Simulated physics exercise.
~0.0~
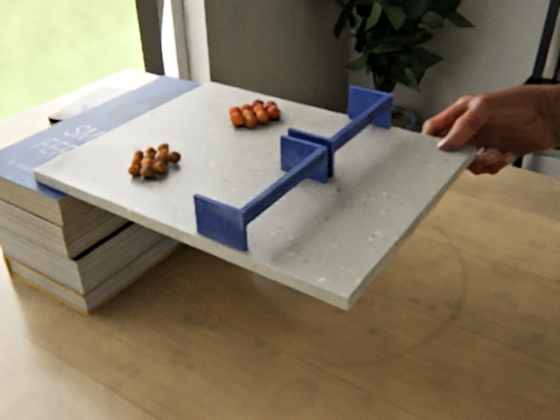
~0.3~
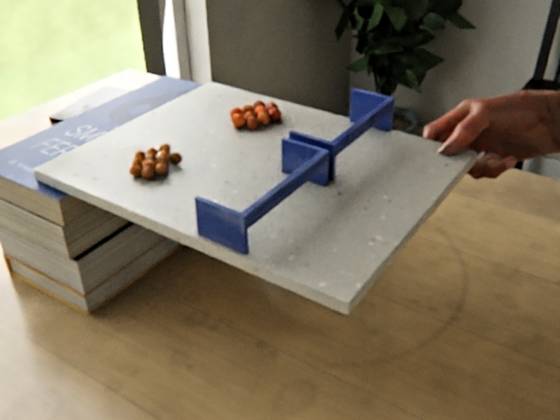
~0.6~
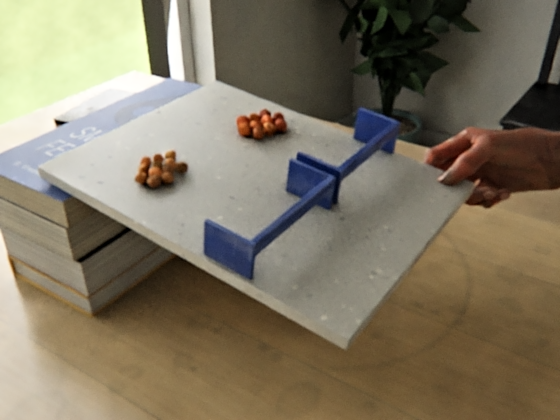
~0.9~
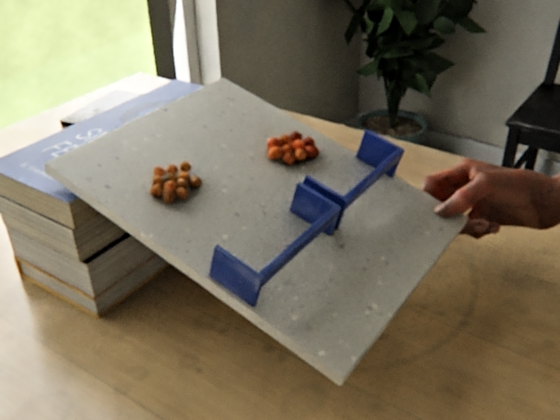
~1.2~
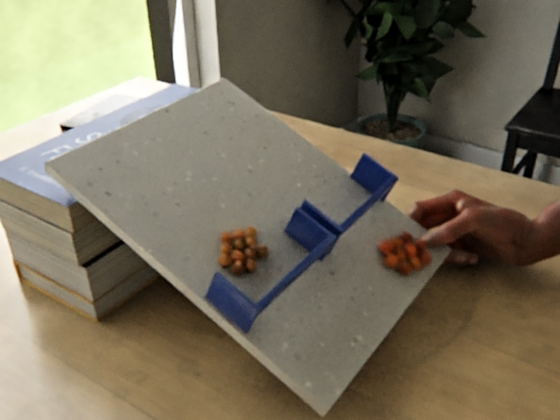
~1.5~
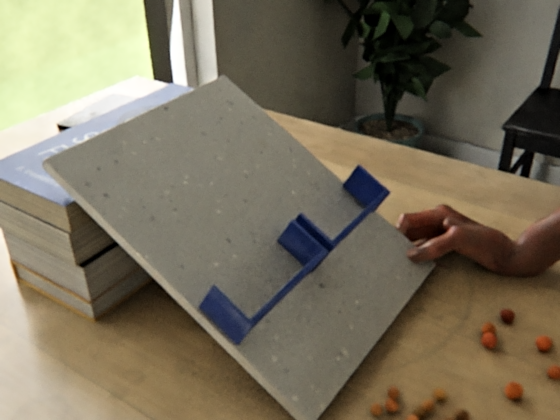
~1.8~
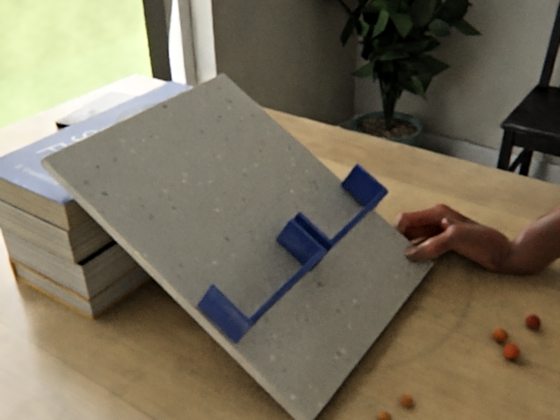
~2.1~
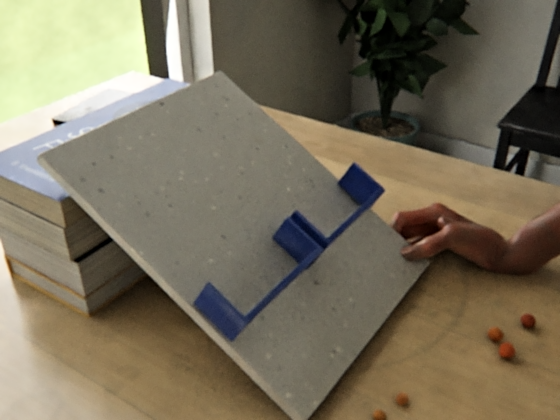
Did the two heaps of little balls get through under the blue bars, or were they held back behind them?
Both heaps got through. The brown balls and the orange ones all went past the blue bars and off the board.
